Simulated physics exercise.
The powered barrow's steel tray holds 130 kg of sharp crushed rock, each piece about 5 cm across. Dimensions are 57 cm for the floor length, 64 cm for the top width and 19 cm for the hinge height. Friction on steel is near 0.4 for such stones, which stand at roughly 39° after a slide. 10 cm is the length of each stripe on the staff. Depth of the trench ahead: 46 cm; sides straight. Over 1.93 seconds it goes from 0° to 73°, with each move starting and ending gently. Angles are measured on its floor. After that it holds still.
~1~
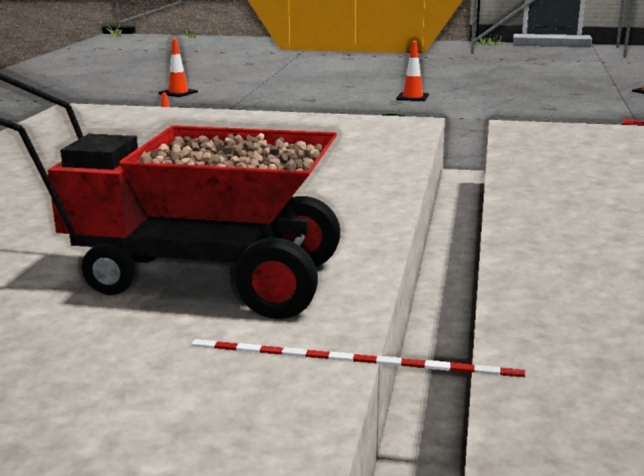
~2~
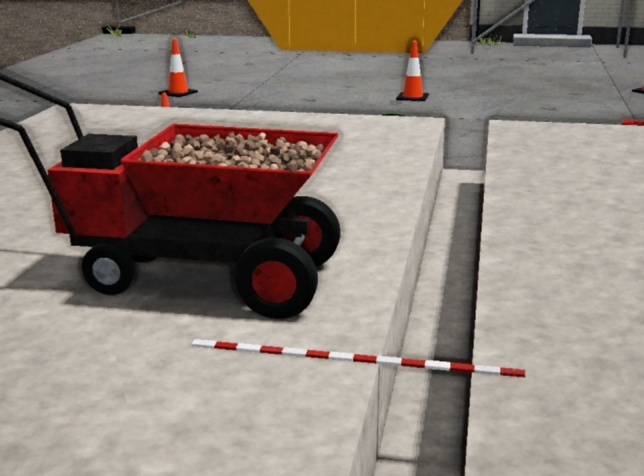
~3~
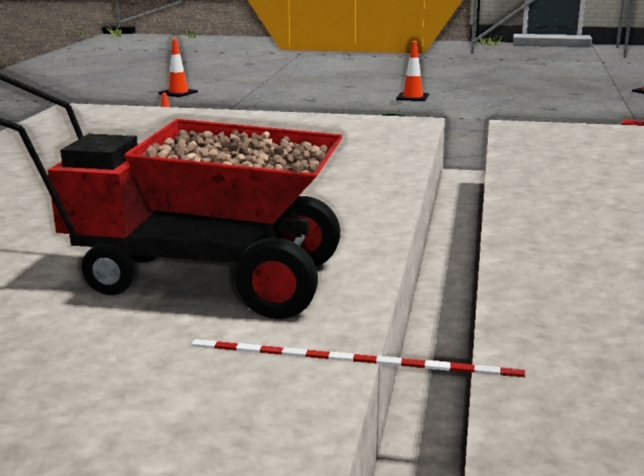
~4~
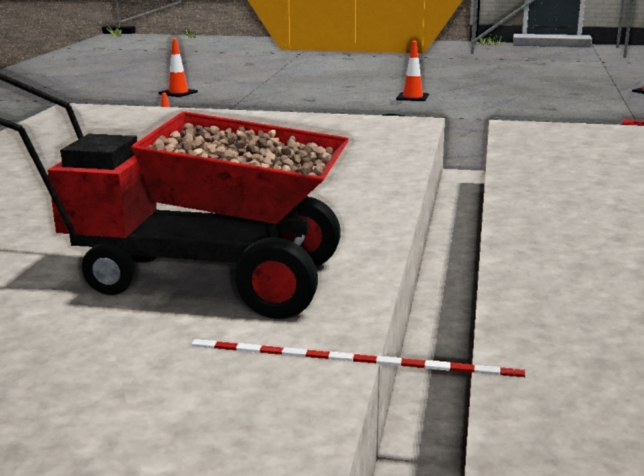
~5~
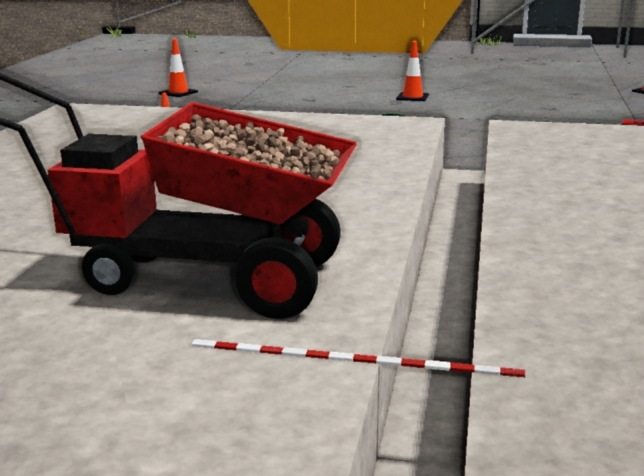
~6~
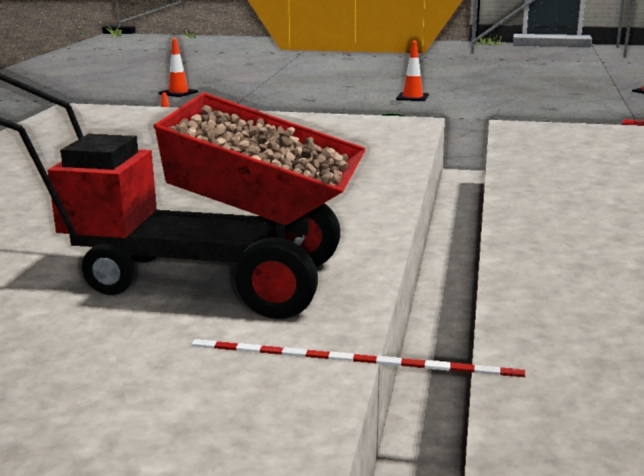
We see a red powered barrow loaded with crushed rock standing on a pale slab left of a straight-sided trench; its tray starts level, then tilts gradually, the left end rising, while the wheels stay in place.
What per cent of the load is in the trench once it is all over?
100 %.
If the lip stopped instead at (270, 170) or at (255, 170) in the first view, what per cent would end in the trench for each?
Roughly 80 in a hundred from the first, 55 in a hundred from the second.
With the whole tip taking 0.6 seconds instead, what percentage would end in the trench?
I'd put it at some 75 in a hundred.
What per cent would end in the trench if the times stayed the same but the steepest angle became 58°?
Trench share: Approx. 35%.
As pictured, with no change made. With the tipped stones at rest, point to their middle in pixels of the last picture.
The tipped stones centre close to (435, 367).
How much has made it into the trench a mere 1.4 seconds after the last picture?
By that moment, roughly 45 per cent of the load.
Then, 0.9 s after the last picture the floor is at 62°, 99 % in the tray, 1 % in the trench; the foremost stones are at (414, 262).
Then, 1.4 s after the last picture the floor is at 73°, 55 % in the tray, 45 % in the trench; the foremost stones are at (470, 370).
Then, 1.8 s after the last picture the floor is at 73°, 29 % in the tray, 71 % in the trench; the foremost stones are at (479, 343).
Then, 3.7 s after the last picture the floor is at 73°, 0 % in the tray, 100 % in the trench; the foremost stones are at (481, 347).
